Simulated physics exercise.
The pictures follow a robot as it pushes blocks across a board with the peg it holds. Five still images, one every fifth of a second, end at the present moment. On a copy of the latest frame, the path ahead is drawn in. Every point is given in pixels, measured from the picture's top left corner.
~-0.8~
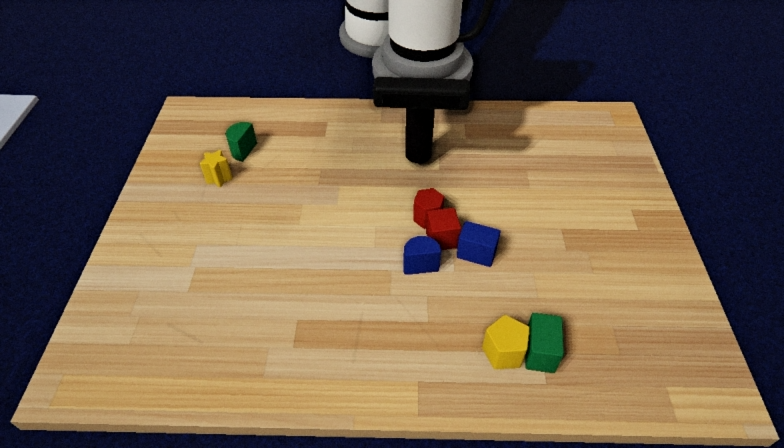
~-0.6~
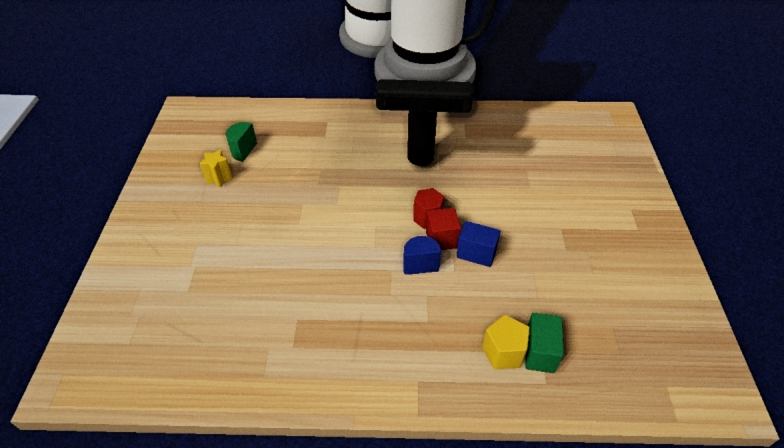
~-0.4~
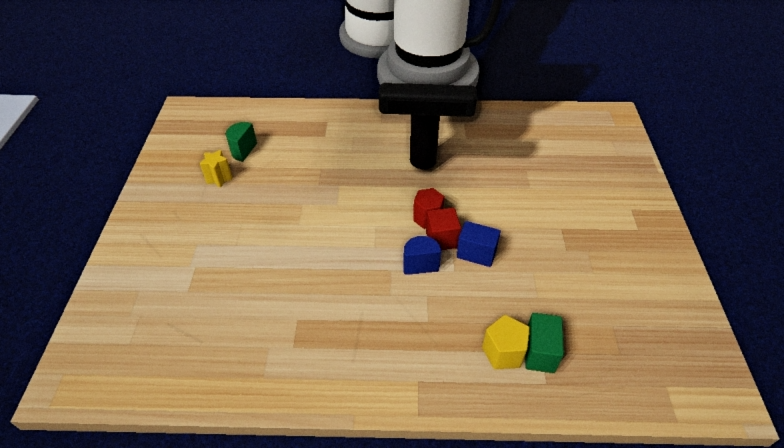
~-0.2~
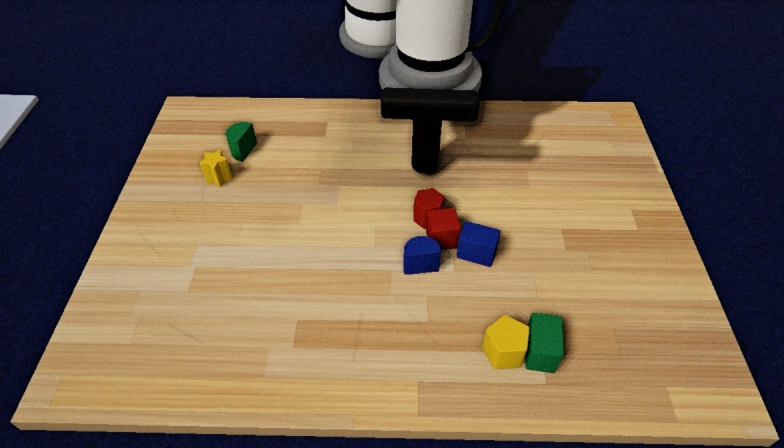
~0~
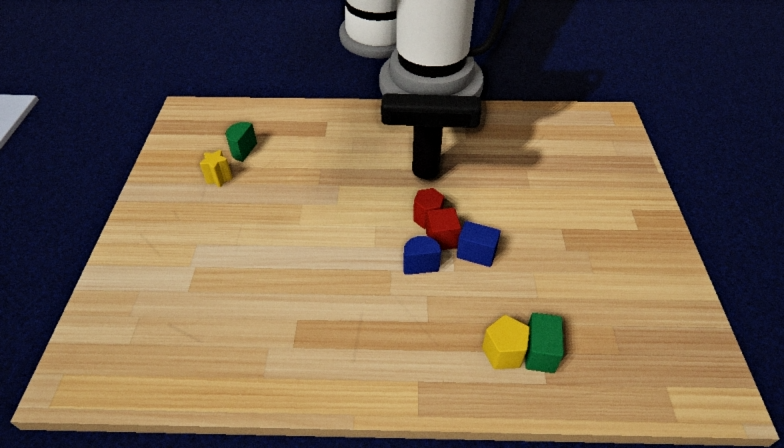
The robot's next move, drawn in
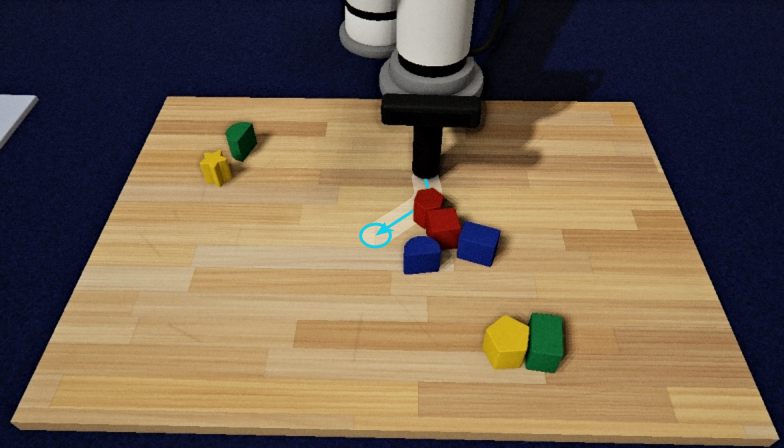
A robot arm with a black peg moved slightly toward the near side of a wooden board, edging closer to a red hexagon, while all the red, blue, yellow and green blocks stayed still.
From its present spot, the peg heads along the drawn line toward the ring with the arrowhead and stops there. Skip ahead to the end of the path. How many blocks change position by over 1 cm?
Two blocks, no more.
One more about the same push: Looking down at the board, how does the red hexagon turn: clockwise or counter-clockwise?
It rotates counterclockwise.
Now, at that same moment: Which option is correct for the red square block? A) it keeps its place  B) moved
I choose B.
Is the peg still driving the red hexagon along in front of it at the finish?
Short answer: No.
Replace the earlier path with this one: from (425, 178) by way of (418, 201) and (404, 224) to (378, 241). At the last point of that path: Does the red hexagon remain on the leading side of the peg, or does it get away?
Most likely the red hexagon slides off.
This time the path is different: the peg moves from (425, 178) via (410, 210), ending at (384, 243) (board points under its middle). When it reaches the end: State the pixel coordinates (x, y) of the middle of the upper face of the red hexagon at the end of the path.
Final place: (420, 222).
Drawn move, from (425, 178) by way of (425, 201) and (402, 218) to (376, 235).
On the path given first. One third of the way, peg at (425, 194); red hexagon at (428, 202).
Two thirds of the way, peg at (402, 211); red hexagon at (415, 219), turned 35° anticlockwise; red square block at (443, 230), turned 35° anticlockwise.
At the end, peg at (375, 228); blue half-round block still; red hexagon at (411, 223), turned 55° anticlockwise; red square block at (444, 230), turned 40° anticlockwise.
